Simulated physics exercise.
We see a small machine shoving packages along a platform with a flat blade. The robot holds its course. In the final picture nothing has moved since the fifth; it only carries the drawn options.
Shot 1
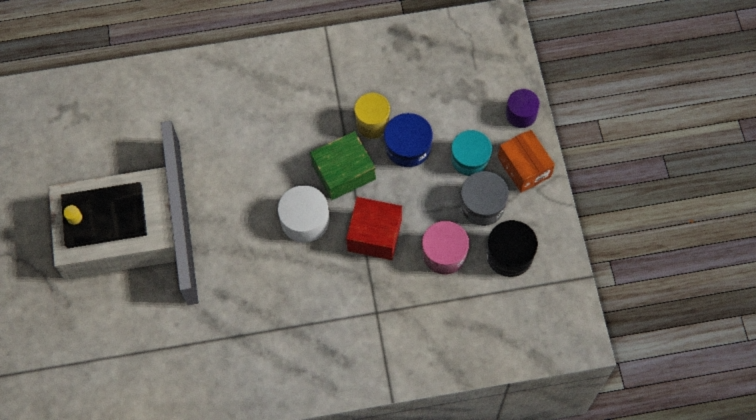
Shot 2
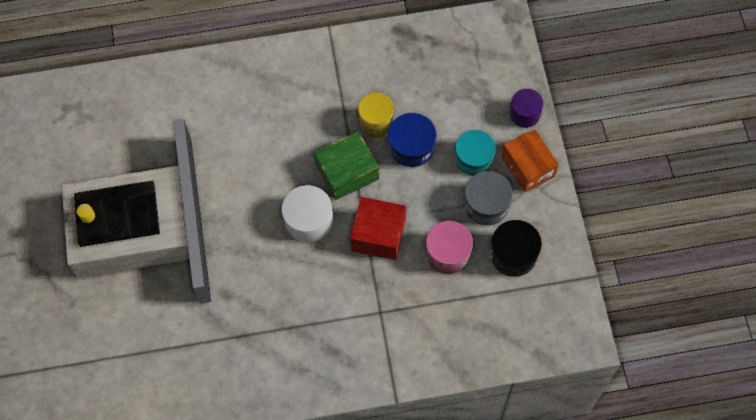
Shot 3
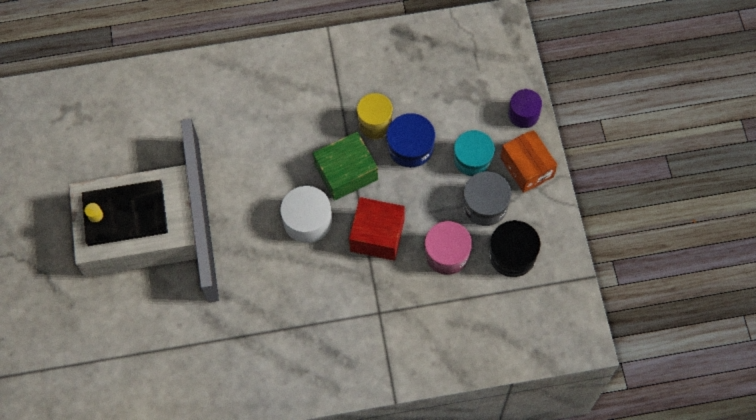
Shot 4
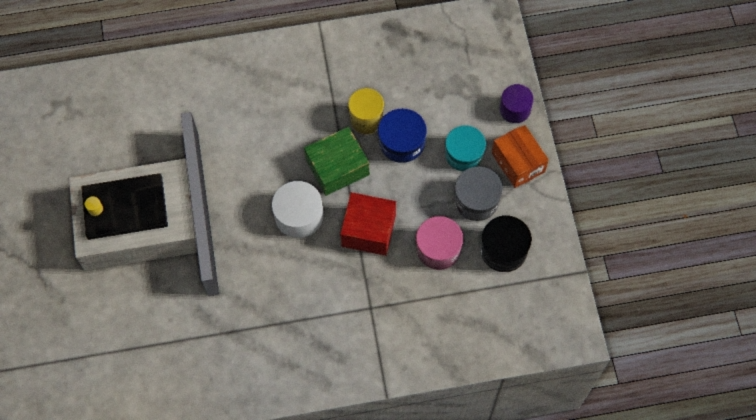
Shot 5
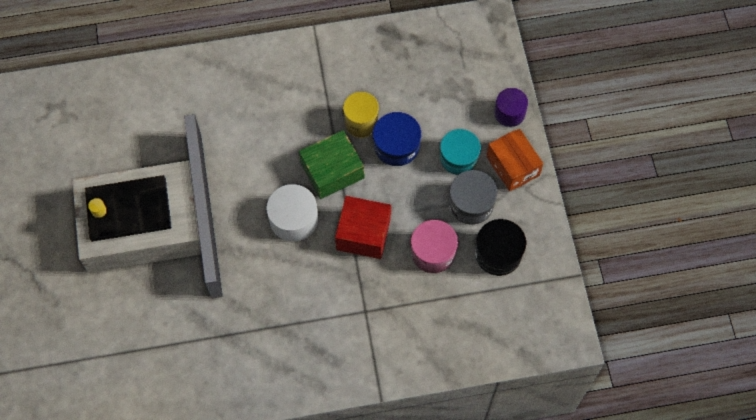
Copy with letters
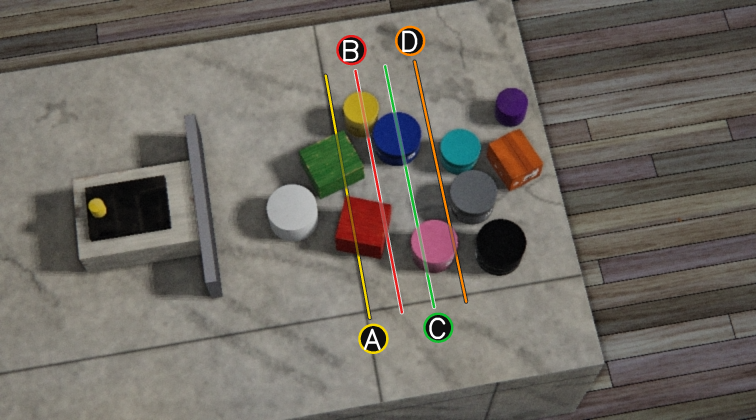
On a marble-like platform above a wooden floor, a small machine with a flat gray blade edged a short way right toward a cluster of colorful canisters and boxes, which stayed in their arrangement.
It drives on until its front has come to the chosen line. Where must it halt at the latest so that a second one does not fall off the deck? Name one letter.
Stop at D.
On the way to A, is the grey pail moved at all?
By then, no.
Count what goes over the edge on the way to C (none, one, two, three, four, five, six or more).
In all, none.
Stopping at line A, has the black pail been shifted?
By then, no.
On the copy, A at (347, 192); B at (378, 187); C at (409, 182); D at (439, 176).
On D. First, robot (221, 192); green crate (338, 162); white canister (322, 210).
Then, robot (307, 178); orange parcel (519, 160); black pail (508, 247).
Finally, robot (372, 168); purple canister (534, 101); orange parcel (544, 155); none fallen.
By contrast, A is within the limit but short; B is within the limit but short; C is within the limit but short.
